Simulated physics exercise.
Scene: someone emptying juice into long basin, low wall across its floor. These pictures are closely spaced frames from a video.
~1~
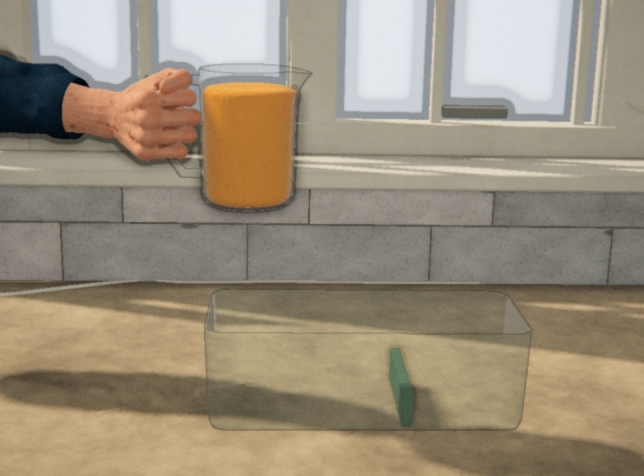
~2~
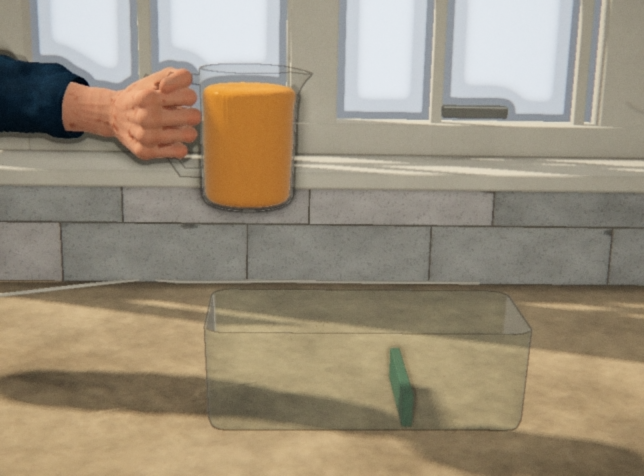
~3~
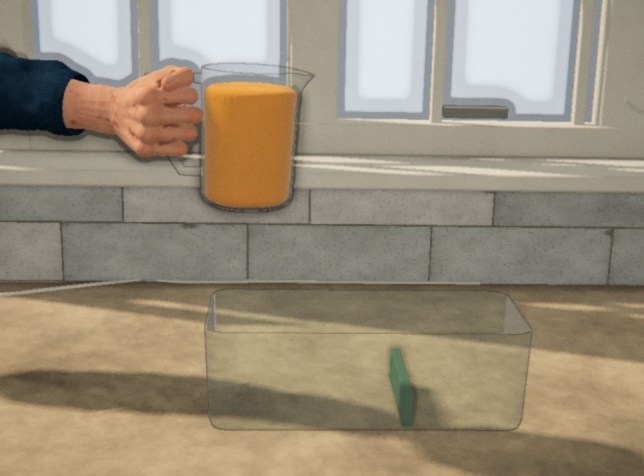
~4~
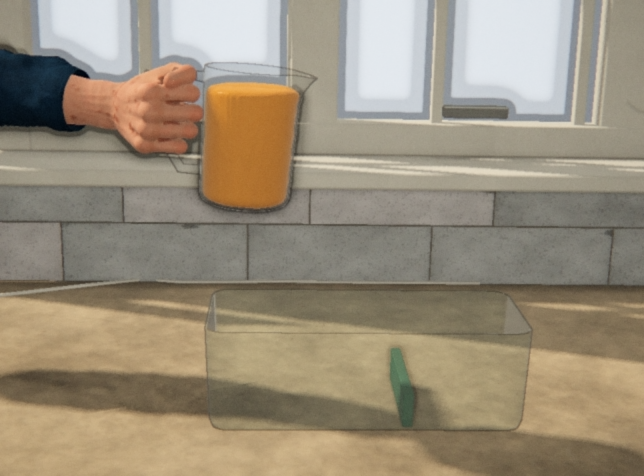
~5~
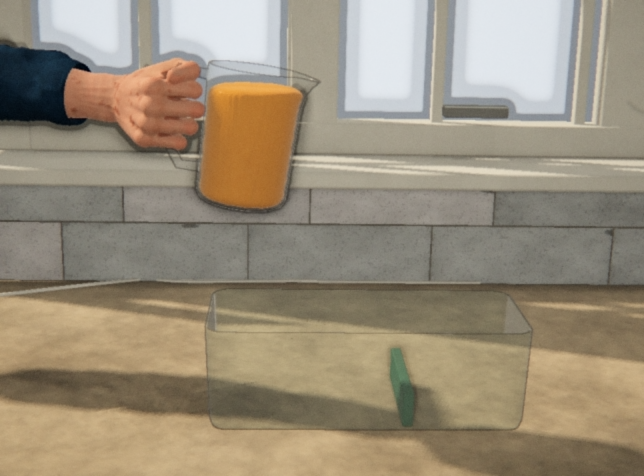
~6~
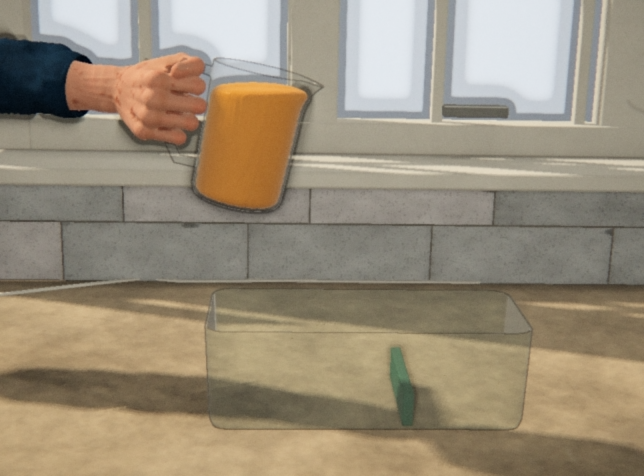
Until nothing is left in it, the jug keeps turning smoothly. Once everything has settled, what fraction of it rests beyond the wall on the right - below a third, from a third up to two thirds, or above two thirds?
Most likely the amount right of the wall will lie in the middle range, one third to two thirds.
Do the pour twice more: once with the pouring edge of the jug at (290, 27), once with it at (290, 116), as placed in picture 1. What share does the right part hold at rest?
It would come to near 25 per cent, and then near 0 per cent.
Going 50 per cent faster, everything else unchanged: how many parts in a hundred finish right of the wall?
About 55 %.
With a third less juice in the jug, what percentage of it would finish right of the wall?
Near 25 in a hundred.
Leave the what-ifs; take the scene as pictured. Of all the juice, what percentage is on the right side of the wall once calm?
That is roughly 55 percent of it.
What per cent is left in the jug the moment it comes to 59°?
I'd reckon near 90 percent is still held at that tilt.
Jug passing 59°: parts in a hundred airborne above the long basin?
It's close to 10 percent.
A moment on, the tilt is 59° and 88 per cent is still to pour, 1 is left of the wall and 0 right of it.
Next, the tilt is 89° and 50 per cent is still to pour, 6 is left of the wall and 22 right of it.
Then the tilt is 94° and 14 per cent is still to pour, 22 is left of the wall and 53 right of it.
Later the tilt is 94° and 3 per cent is still to pour, 37 is left of the wall and 56 right of it.
In the end 42 per cent lies left of the wall, 56 right of it and 2 outside.
